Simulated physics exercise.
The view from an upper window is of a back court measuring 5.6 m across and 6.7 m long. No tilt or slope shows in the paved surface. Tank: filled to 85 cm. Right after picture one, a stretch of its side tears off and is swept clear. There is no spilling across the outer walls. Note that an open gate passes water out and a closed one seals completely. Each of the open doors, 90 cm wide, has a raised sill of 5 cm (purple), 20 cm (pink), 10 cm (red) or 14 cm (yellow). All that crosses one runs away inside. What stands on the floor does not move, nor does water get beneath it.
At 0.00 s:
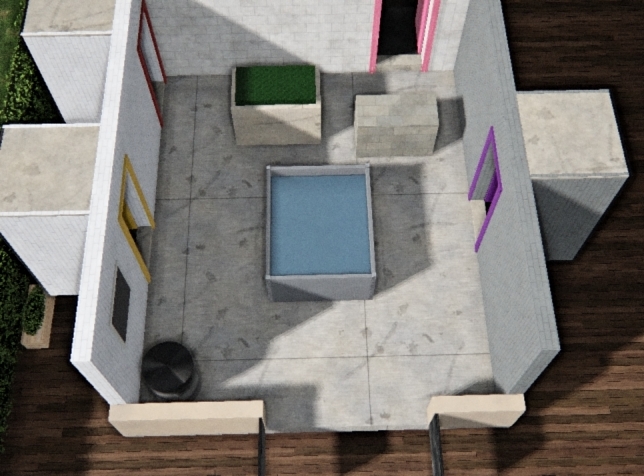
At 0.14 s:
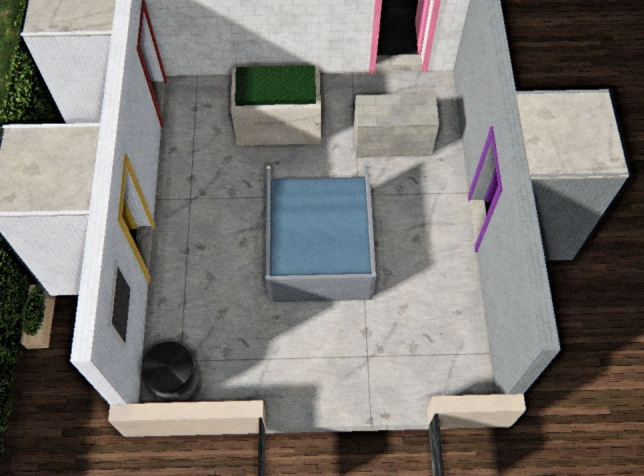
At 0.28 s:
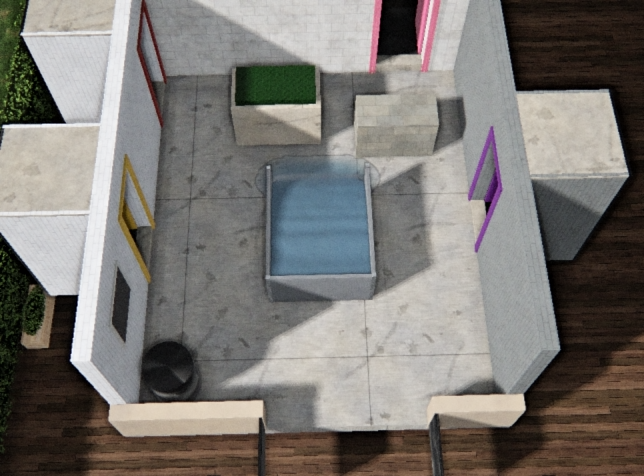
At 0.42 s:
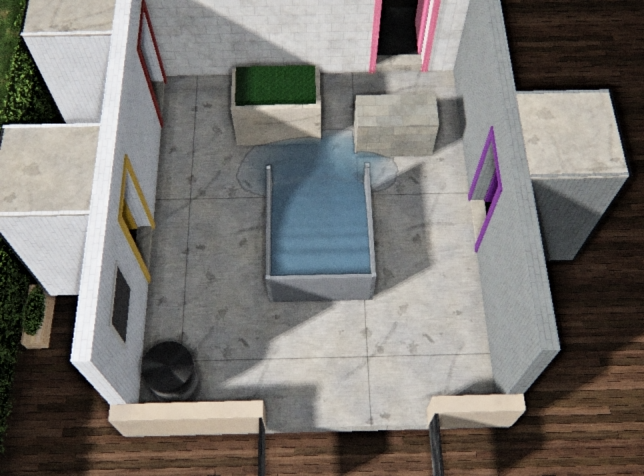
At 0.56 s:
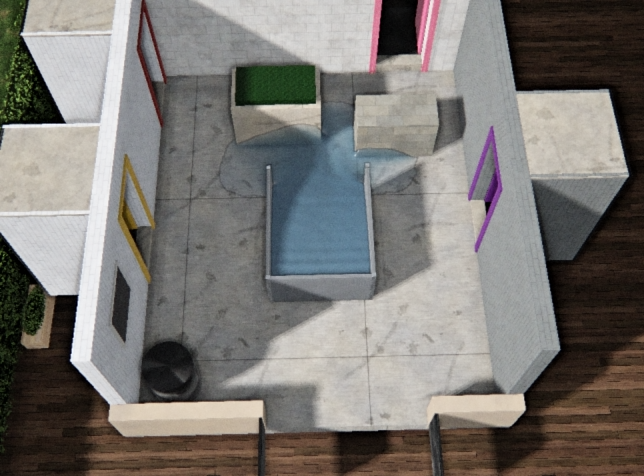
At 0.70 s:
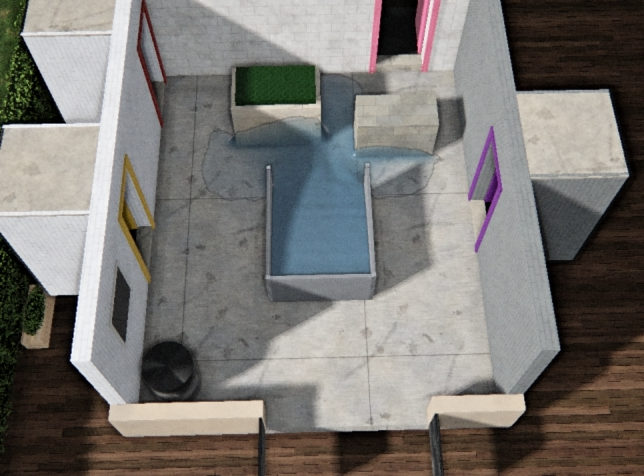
A tank of blue water stands in the middle of a pale paved court seen from above, its far side vanishing as the water pushes out toward the back. Around it are a green-topped block, a plain block, a dark round object near-left, and yellow, red, purple and pink openings. The water fans across the floor, meets both blocks and runs between them, while the view stays still.
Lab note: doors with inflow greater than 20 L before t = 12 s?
Purple door greater, pink door not greater, red door greater, yellow door not greater.
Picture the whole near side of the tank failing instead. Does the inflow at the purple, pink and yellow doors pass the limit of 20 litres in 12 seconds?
Door by door - purple: Within bounds, pink: Within bounds, yellow: Within bounds.
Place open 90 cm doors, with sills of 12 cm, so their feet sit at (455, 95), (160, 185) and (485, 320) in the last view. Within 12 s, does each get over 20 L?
Note, doorways in listed order: Goes beyond, goes beyond, stays short.
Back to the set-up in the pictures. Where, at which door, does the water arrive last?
That's the yellow door.
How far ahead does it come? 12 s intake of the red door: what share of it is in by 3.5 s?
Some 60 in a hundred.
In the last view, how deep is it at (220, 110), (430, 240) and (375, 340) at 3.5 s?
The depths come out at 9, 2 and 0 centimetres, in the order listed.
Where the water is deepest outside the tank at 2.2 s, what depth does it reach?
Peak depth: Approx. 38 cm.
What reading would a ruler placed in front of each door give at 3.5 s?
In centimetres - purple: 12, pink: 9, red: 19, yellow: 11.
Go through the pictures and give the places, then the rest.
Still water, 85 cm deep, in the tank at (319, 222), in the first picture.
The front is at a hidden place, 0.9 m from the gap on the tank's far side; 0.5 m2 of floor is under water; 85 cm left at the back of the tank, in the second picture.
The front is at (374, 173), 1.1 m from the gap on the tank's far side; 1.4 m2 of floor is under water; 85 cm left at the back of the tank, in the third picture.
The front is at (389, 159), 1.5 m from the gap on the tank's far side; 2.6 m2 of floor is under water; 78 cm left at the back of the tank, in the fourth picture.
The front is at (347, 106), 2.1 m from the gap on the tank's far side; 3.6 m2 of floor is under water; 72 cm left at the back of the tank, in the fifth picture.
The front is at (340, 79), 2.7 m from the gap on the tank's far side; 4.2 m2 of floor is under water; 72 cm left at the back of the tank, in the sixth picture.
After 1.4 s water covers 30 % of the floor and is deepest (55 cm) near (346, 157); purple door 4 cm at the sill, 0 L in, pink door 17 cm at the sill, 0 L in, red door 6 cm at the sill, 0 L in, yellow door not reached.
After 2.2 s water covers 45 % of the floor and is deepest (38 cm) near (343, 79); purple door 9 cm at the sill, 3 L in, pink door 17 cm at the sill, 1 L in, red door 13 cm at the sill, 2 L in, yellow door 11 cm at the sill, 0 L in.
After 3.5 s water covers 70 % of the floor and is deepest (24 cm) near (435, 155); purple door 12 cm at the sill, 24 L in, pink door 9 cm at the sill, 2 L in, red door 19 cm at the sill, 54 L in, yellow door 11 cm at the sill, 0 L in.
After 7.0 s water covers 95 % of the floor and is deepest (14 cm) near (254, 413); purple door 6 cm at the sill, 57 L in, pink door 8 cm at the sill, 2 L in, red door 9 cm at the sill, 90 L in, yellow door 4 cm at the sill, 0 L in.
After 12.0 s water covers 95 % of the floor and is deepest (10 cm) near (162, 415); purple door 4 cm at the sill, 59 L in, pink door 4 cm at the sill, 2 L in, red door 6 cm at the sill, 91 L in, yellow door 7 cm at the sill, 0 L in.
